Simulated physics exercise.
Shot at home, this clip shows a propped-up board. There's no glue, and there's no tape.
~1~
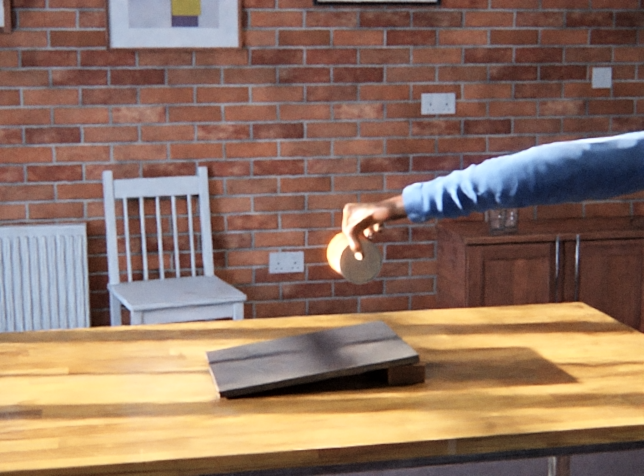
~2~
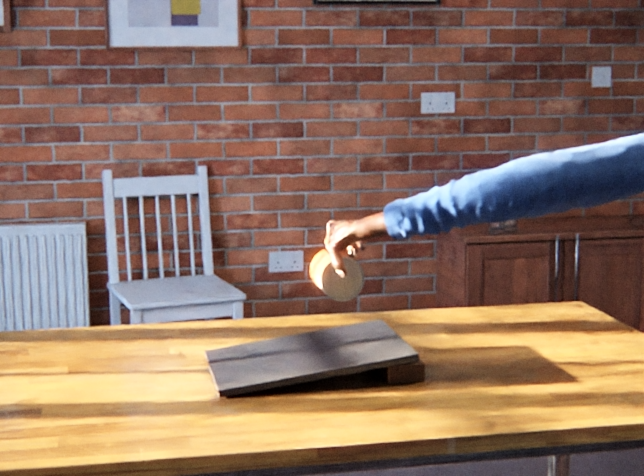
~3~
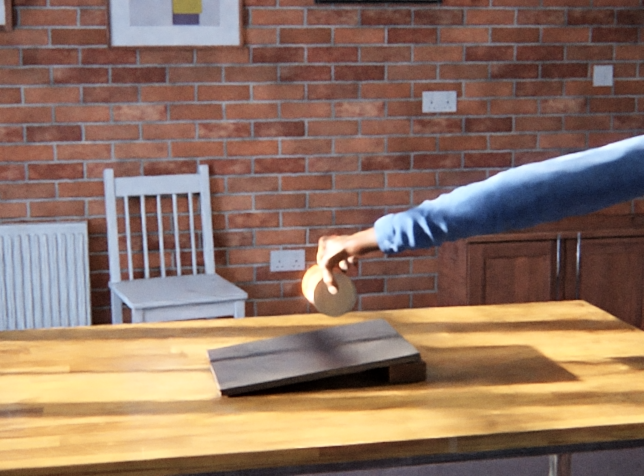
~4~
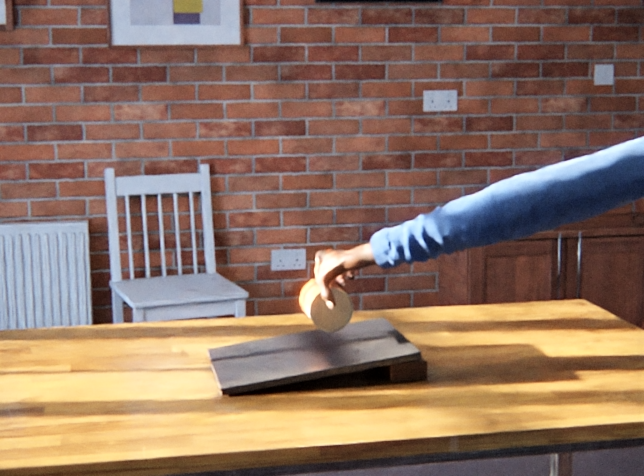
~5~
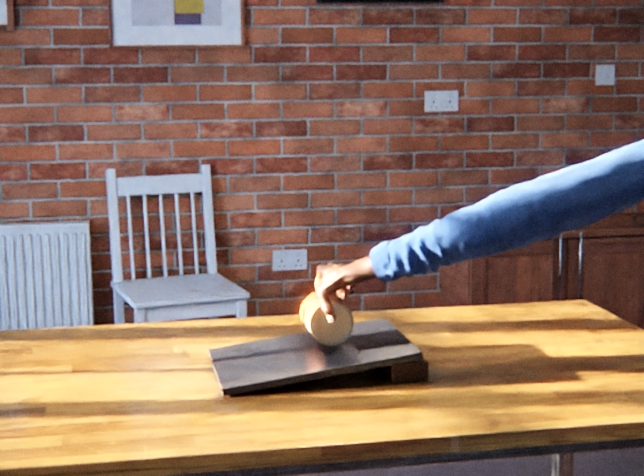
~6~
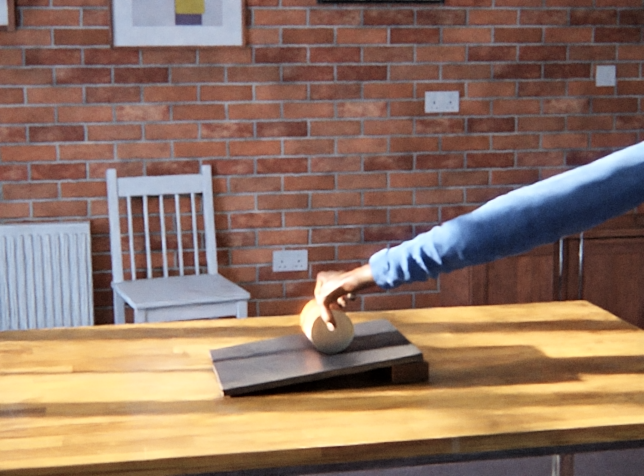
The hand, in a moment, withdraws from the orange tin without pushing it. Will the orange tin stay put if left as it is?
I predict it will leave its spot.
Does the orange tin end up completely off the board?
Once it settles, it is off the top.
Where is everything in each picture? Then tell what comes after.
On its way; orange tin (355, 257), in the first picture.
On its way; orange tin (337, 274), in the second picture.
On its way; orange tin (329, 290), in the third picture.
On its way; orange tin (327, 304), in the fourth picture.
On its way; orange tin (327, 318), in the fifth picture.
Set down, still held; orange tin (327, 326), in the sixth picture.
Then, 0.90 s past the last view, orange tin now off the board.
Then, 1.50 s past the last view, things are still on the move.
Then, 2.10 s past the last view, as before.
Finally, off the board, orange tin. The orange tin goes downhill.
